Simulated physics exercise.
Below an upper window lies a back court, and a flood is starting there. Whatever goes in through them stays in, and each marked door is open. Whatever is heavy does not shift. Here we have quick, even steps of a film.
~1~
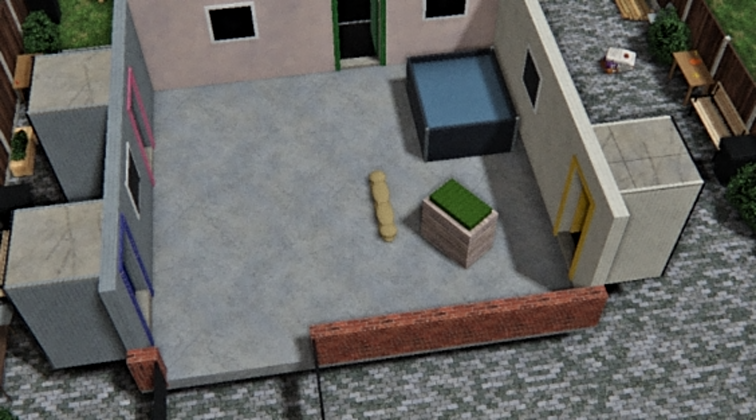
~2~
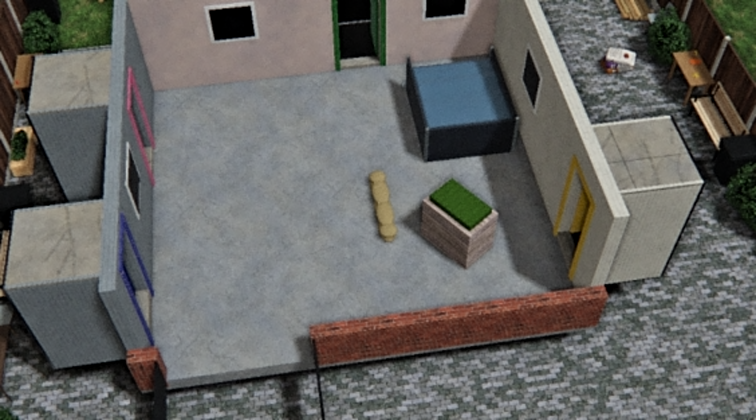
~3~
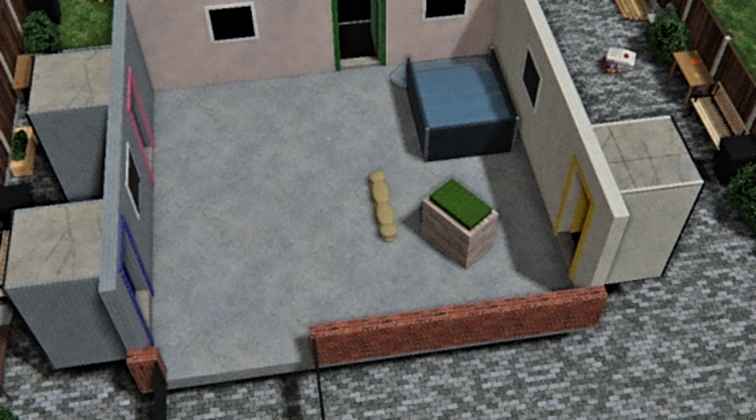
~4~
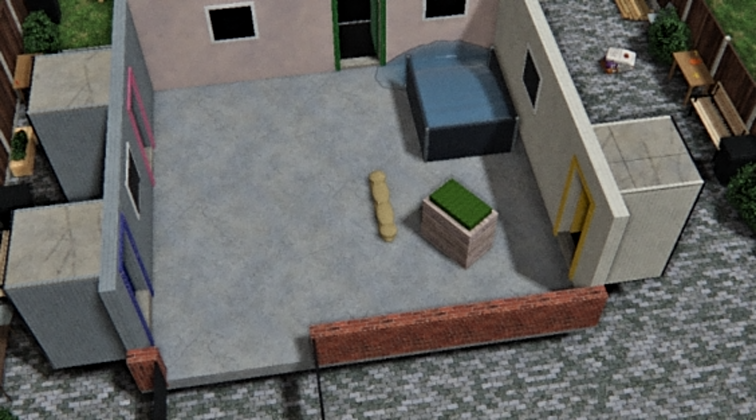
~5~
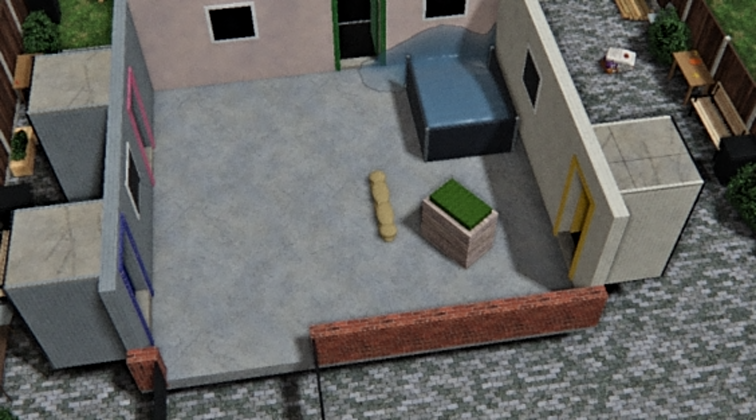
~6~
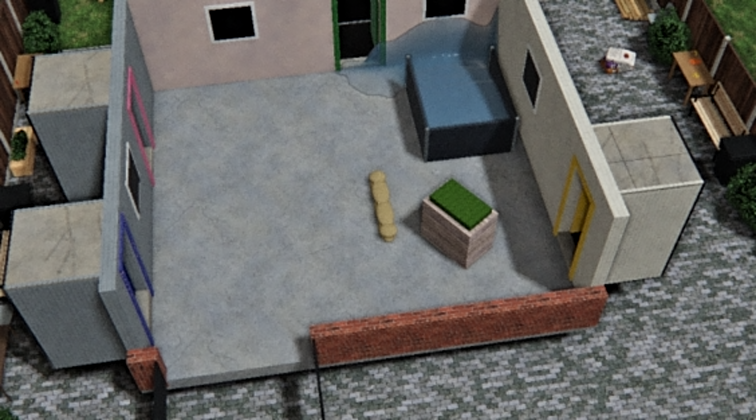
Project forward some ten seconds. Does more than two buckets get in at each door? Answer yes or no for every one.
Green door: Yes, yellow door: No, pink door: Yes, blue door: No.
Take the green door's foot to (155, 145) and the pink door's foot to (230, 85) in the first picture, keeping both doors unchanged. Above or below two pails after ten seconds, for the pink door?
As I see it, the pink door comes in lower.
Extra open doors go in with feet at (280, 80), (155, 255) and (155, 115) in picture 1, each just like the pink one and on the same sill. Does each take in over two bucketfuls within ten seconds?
Result, in listed order - misses the mark, misses the mark, beats the mark.
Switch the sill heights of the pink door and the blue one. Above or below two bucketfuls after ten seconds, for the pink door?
Reading - pink door: Below the limit.
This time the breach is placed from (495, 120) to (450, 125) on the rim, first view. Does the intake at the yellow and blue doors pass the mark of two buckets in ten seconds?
Against the threshold, yellow beats it and blue misses it.
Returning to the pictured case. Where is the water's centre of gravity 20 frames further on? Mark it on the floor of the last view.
Centre of mass: Roughly (401, 132).
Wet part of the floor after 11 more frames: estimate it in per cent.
That works out at 35 %.
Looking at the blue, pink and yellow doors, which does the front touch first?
It's the door marked yellow.
A moment on, water covers 15 % of the floor; the green door under two buckets in, the yellow door not reached, the pink door not reached, the blue door not reached.
Next, water covers 35 % of the floor; the green door over two buckets in, the yellow door wet at the sill, nothing in, the pink door not reached, the blue door not reached.
Then, water covers 55 % of the floor; the green door over two buckets in, the yellow door wet at the sill, nothing in, the pink door over two buckets in, the blue door not reached.
Later, water covers 75 % of the floor; the green door over two buckets in, the yellow door wet at the sill, nothing in, the pink door over two buckets in, the blue door wet at the sill, nothing in.
In the end, water covers 85 % of the floor; the green door far over two buckets in, the yellow door wet at the sill, nothing in, the pink door over two buckets in, the blue door wet at the sill, nothing in.
